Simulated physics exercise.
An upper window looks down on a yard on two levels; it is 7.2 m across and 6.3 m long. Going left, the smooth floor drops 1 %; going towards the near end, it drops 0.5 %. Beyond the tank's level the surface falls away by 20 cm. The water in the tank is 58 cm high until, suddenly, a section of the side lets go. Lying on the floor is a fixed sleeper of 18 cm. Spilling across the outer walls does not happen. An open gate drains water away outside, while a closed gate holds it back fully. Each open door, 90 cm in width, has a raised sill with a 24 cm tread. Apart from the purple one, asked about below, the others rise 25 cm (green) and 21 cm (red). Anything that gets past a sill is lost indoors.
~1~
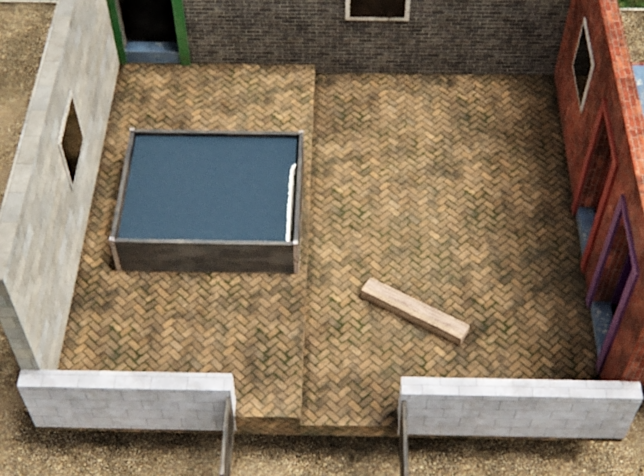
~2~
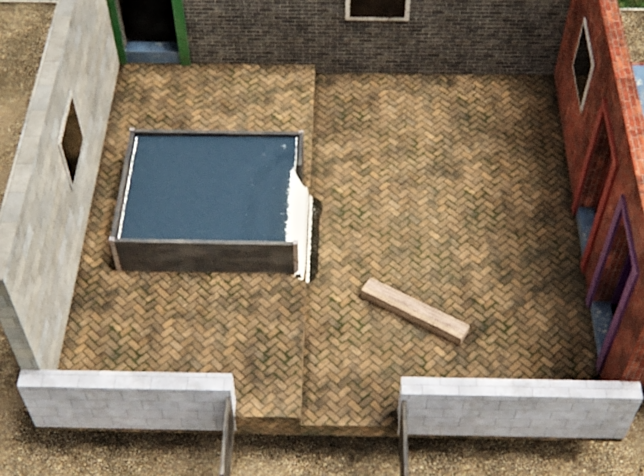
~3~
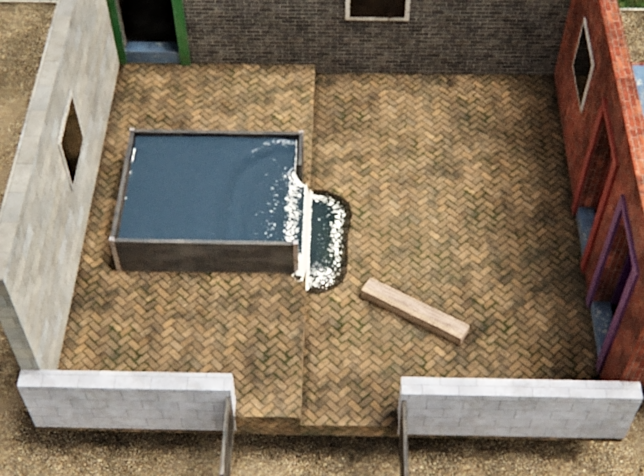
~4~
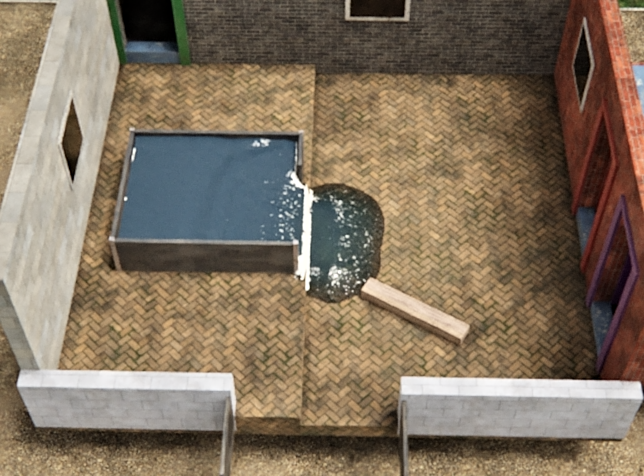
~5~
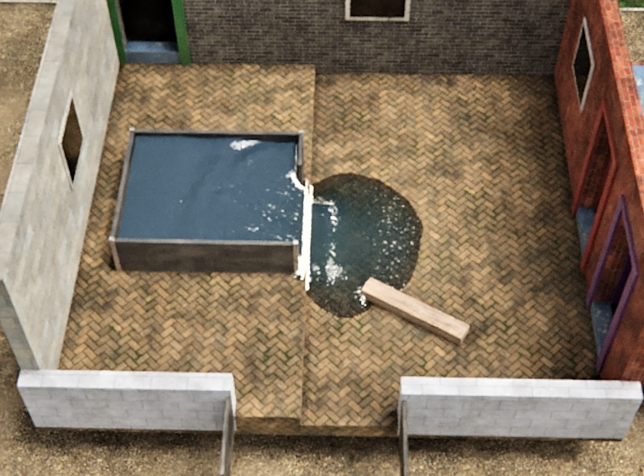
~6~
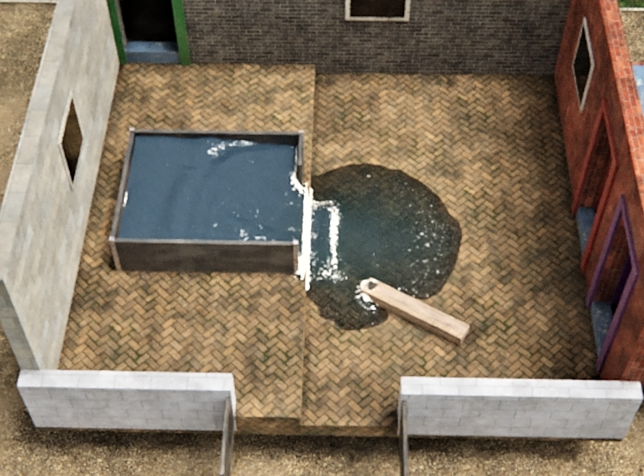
The clip shows a walled, brick-paved yard with a water-filled tank whose right side breaks open; water pours through the gap with white foam and spreads rightward in a widening dark pool, surrounding the near end of a wooden beam.
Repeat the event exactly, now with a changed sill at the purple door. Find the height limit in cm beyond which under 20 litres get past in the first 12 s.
The limit sits near 18 cm.
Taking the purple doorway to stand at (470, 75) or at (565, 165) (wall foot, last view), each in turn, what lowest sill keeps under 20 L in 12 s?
First place around 9.0 cm, second around 13.5 cm.
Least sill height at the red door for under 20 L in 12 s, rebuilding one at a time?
At red, roughly 22 cm.
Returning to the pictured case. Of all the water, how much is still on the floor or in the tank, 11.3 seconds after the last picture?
Some 84 %.
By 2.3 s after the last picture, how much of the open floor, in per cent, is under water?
45 %.
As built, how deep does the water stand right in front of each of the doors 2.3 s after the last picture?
Reading in centimetres: Purple = 25, green = 0, red = 28.
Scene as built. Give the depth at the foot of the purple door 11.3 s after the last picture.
Some 7.5 cm.
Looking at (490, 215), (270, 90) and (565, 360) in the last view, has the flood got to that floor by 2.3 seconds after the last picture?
Taking the spots one by one: Swamped, untouched, swamped.
Then, 0.7 s after the last picture water covers 30 % of the floor, deepest (26 cm) near (371, 285); it has not reached the purple door.
Then, 2.3 s after the last picture water covers 45 % of the floor, deepest (32 cm) near (578, 400); 25 cm at the purple door, 5 litres in over its 19 cm sill.
Then, 11.3 s after the last picture water covers 60 % of the floor, deepest (14 cm) near (538, 412); 8 cm at the purple door, 15 litres in over its 19 cm sill.
At the purple door as built, the water peaked near 25 cm, 2.3 s after the last picture.
With a sill of 16.5 cm, 34 litres would have come in within the 12 s; with 22 cm, 4 litres. So under 20 litres takes about 18 cm.
